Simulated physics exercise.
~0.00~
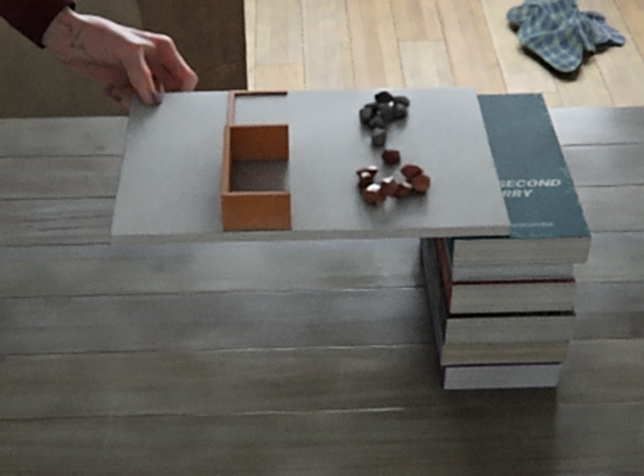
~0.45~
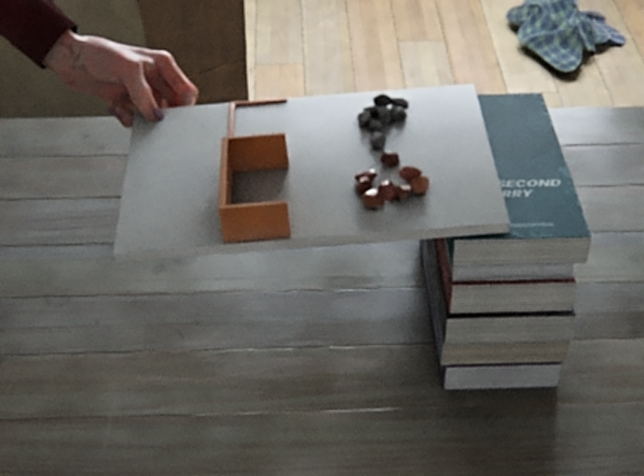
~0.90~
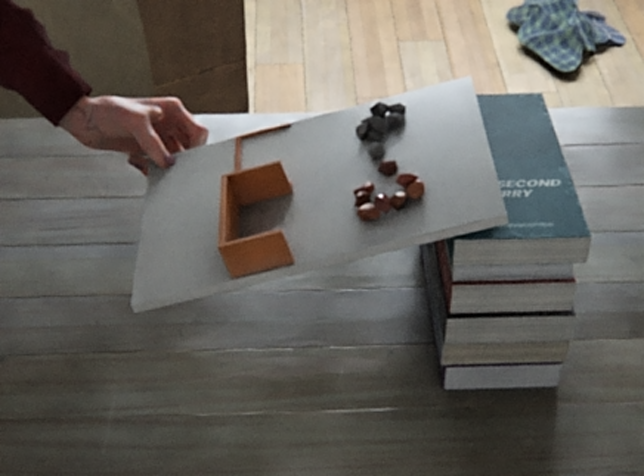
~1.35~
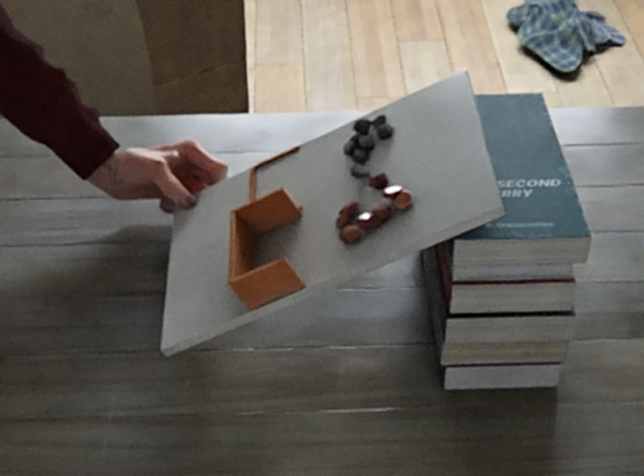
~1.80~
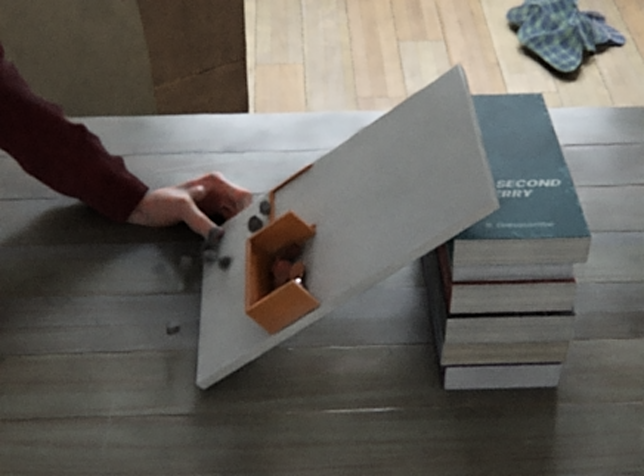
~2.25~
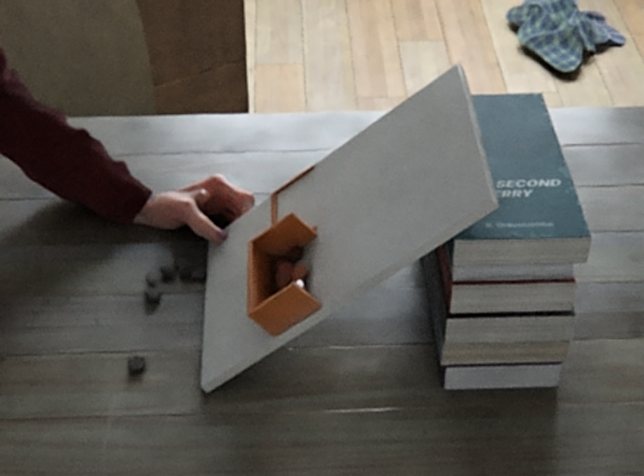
On a grey wooden surface, a hand lowering a board propped on books, reddish pieces sliding into an orange holder, dark ones spilling off.
